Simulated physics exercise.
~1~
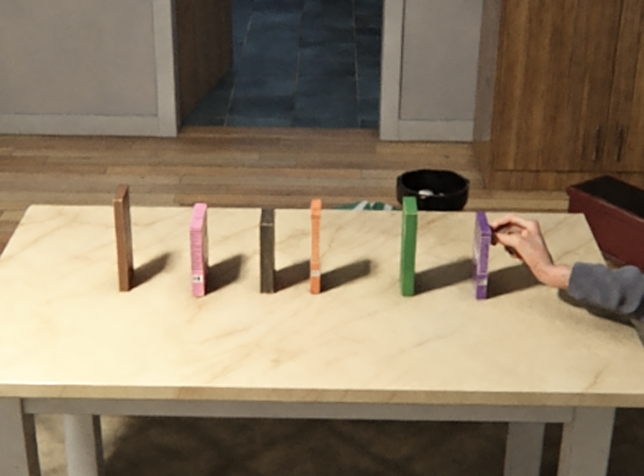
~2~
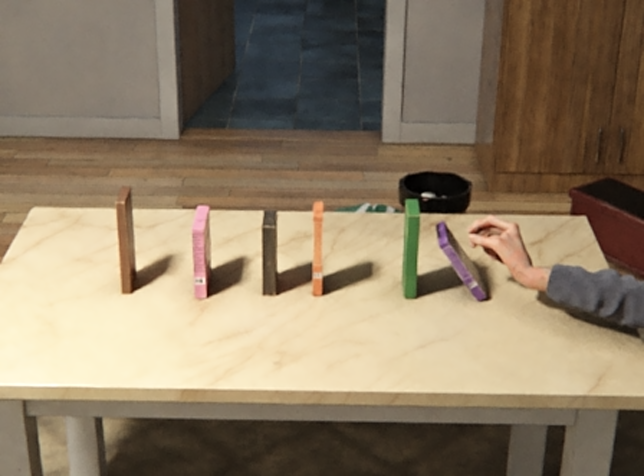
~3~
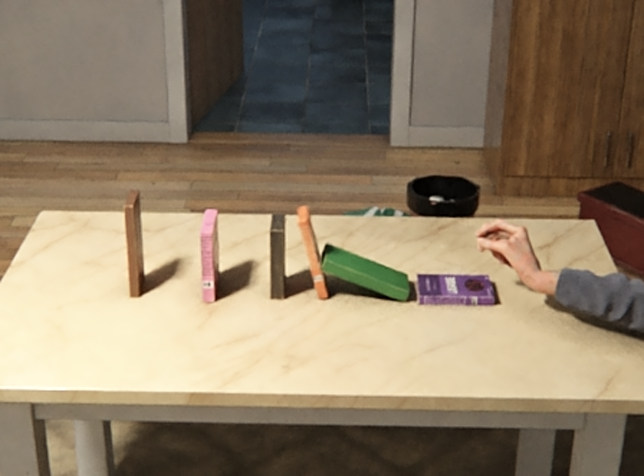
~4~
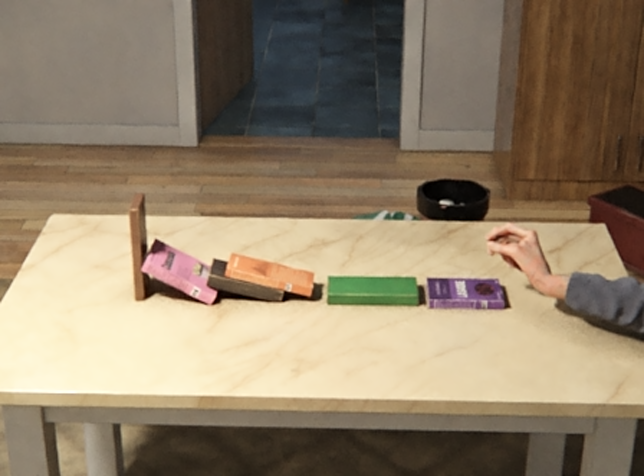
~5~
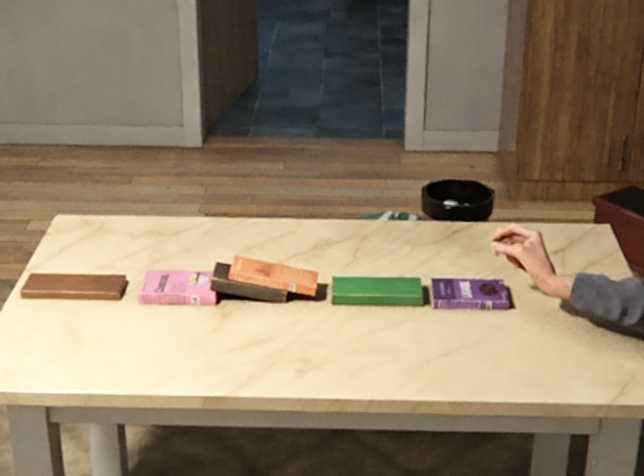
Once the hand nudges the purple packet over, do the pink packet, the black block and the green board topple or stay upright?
The pink packet, the black block and the green board all topple as the fall passes leftward along the row.
